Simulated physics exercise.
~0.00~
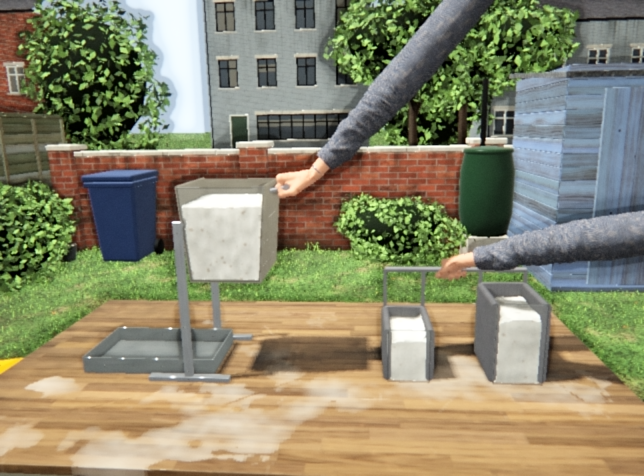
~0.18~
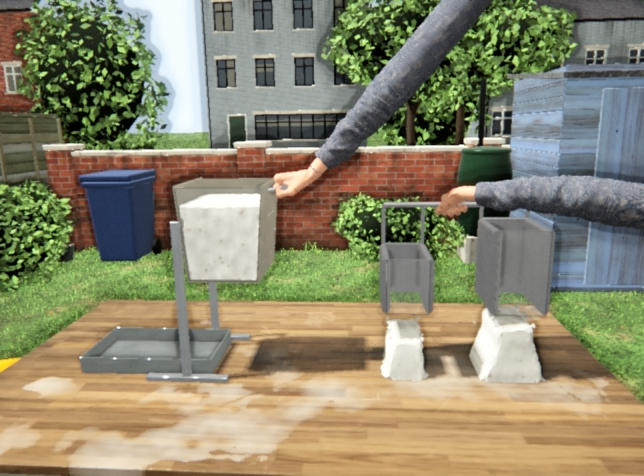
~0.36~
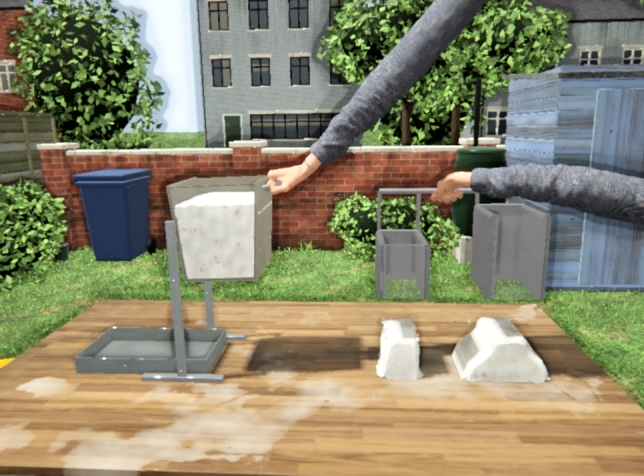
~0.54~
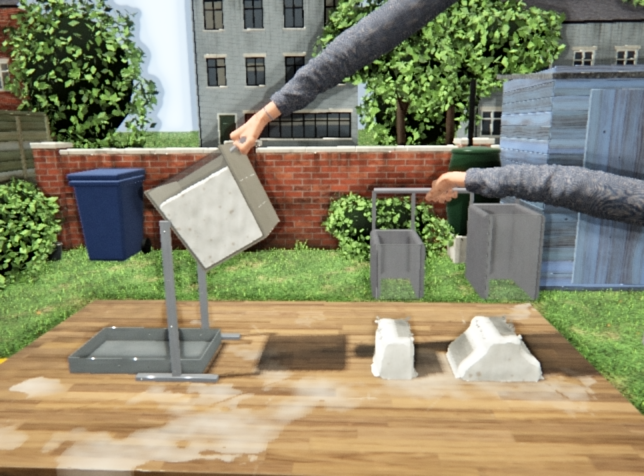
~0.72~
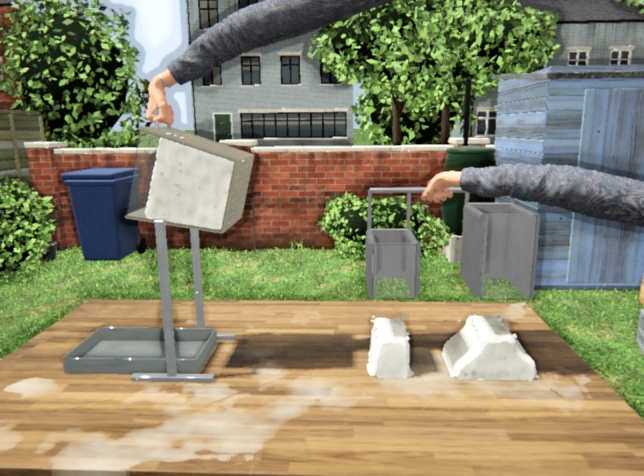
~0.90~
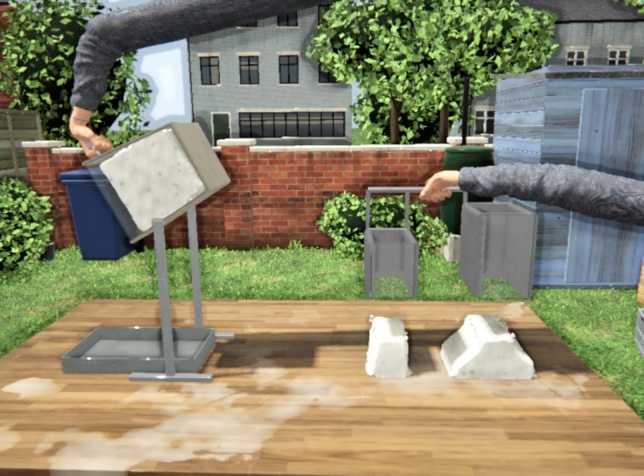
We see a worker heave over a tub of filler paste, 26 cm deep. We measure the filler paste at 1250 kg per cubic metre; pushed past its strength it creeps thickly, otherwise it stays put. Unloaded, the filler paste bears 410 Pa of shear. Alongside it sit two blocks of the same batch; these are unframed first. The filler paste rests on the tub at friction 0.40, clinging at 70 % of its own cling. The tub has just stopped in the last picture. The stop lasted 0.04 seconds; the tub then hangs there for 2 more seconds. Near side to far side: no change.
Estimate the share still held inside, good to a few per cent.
I would say about 0 percent.
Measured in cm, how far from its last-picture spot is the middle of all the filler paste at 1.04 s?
I'd estimate roughly 13 centimetres.
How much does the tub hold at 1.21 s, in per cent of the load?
Around 2 per cent.
After 1.04 s, the tub is at 117 degrees and holds 63 %.
After 1.21 s, the tub is at 117 degrees and holds 2 %.
After 1.38 s, the tub is at 117 degrees and holds 0 %.
After 1.55 s, the tub is at 117 degrees and holds 0 %.
After 2.90 s, the tub is at 117 degrees and holds 0 %.
